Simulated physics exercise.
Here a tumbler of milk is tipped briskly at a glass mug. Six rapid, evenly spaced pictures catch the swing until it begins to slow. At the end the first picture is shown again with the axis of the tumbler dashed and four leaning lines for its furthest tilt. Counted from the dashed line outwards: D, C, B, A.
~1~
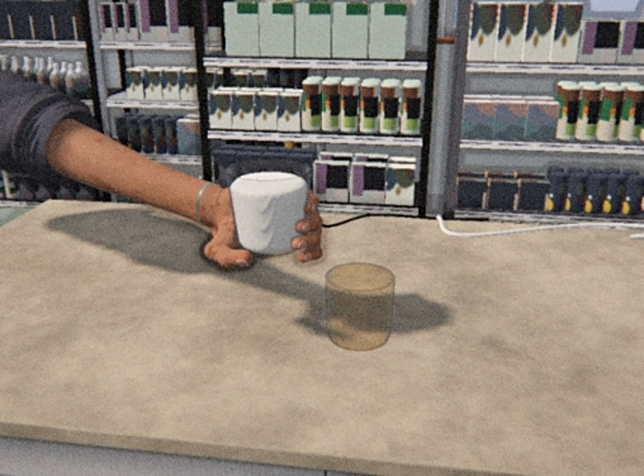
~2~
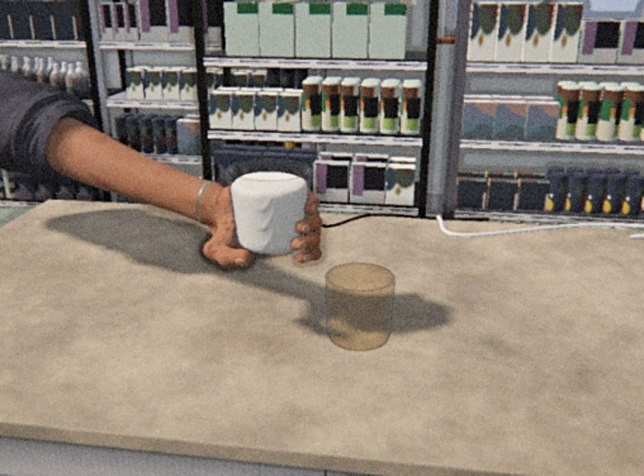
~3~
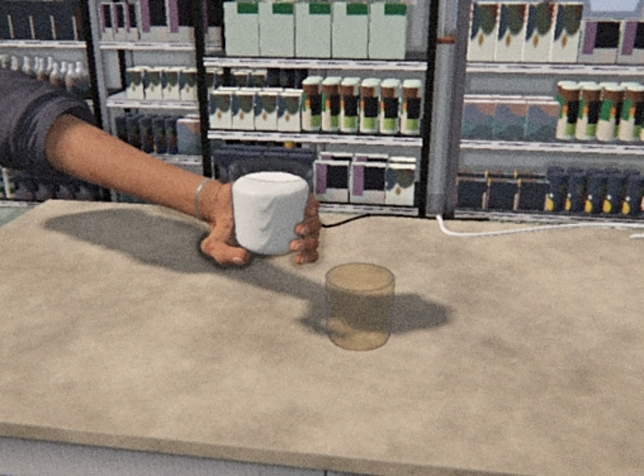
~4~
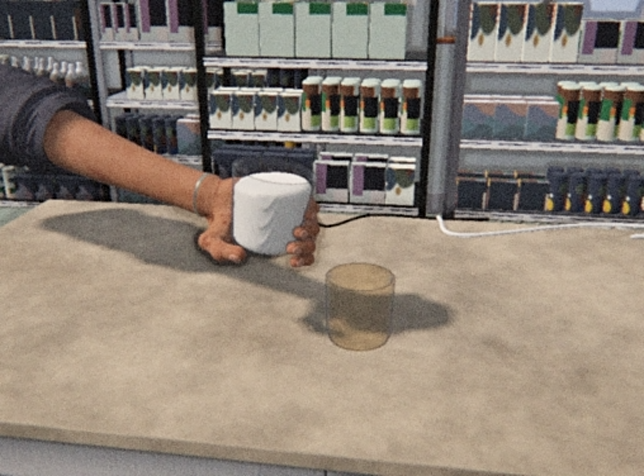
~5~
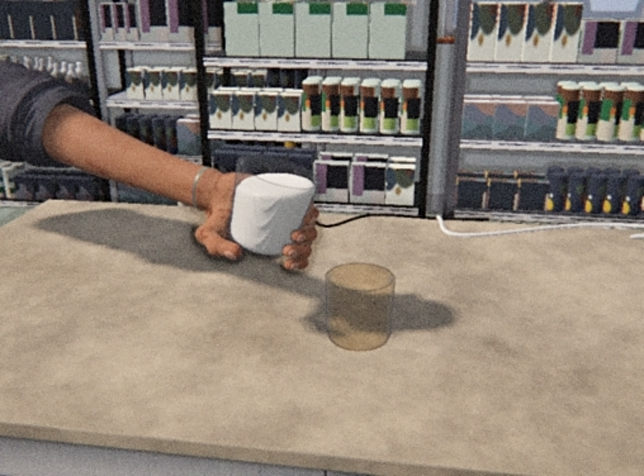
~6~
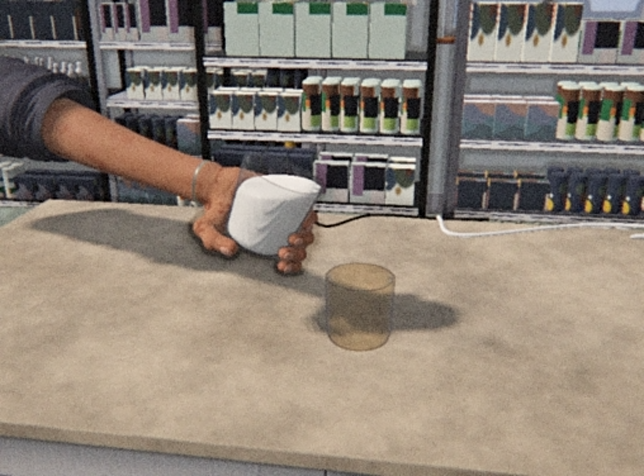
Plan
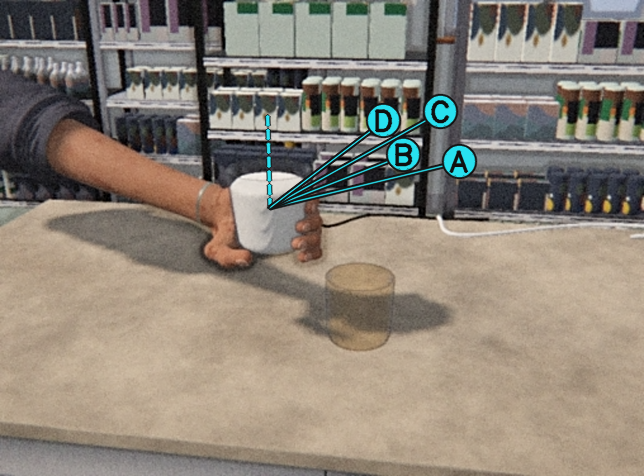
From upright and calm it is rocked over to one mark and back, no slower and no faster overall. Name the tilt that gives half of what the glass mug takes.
I would pick line C.
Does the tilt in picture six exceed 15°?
Yes.
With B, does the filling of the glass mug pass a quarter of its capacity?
Yes, clearly.
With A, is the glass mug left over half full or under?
Over.
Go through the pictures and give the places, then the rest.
Upright, lip at (308, 170); rim of the glass mug round (360, 276); nothing has left yet.
Upright, lip at (308, 171); nothing has left yet.
Tipped about 5°, lip at (311, 174); nothing has left yet.
Tipped about 10°, lip at (314, 178); nothing has left yet.
Tipped about 16°, lip at (317, 183); nothing has left yet.
Tipped about 23°, lip at (320, 189); nothing has left yet.
On the marked copy, A at (443, 165); B at (388, 161); C at (425, 120); D at (370, 131).
With A, the glass mug ends with about 77 % of what it can hold.
With B, the glass mug ends with about 62 % of what it can hold.
With C, the glass mug ends with about 47 % of what it can hold.
With D, the glass mug ends with about 34 % of what it can hold.
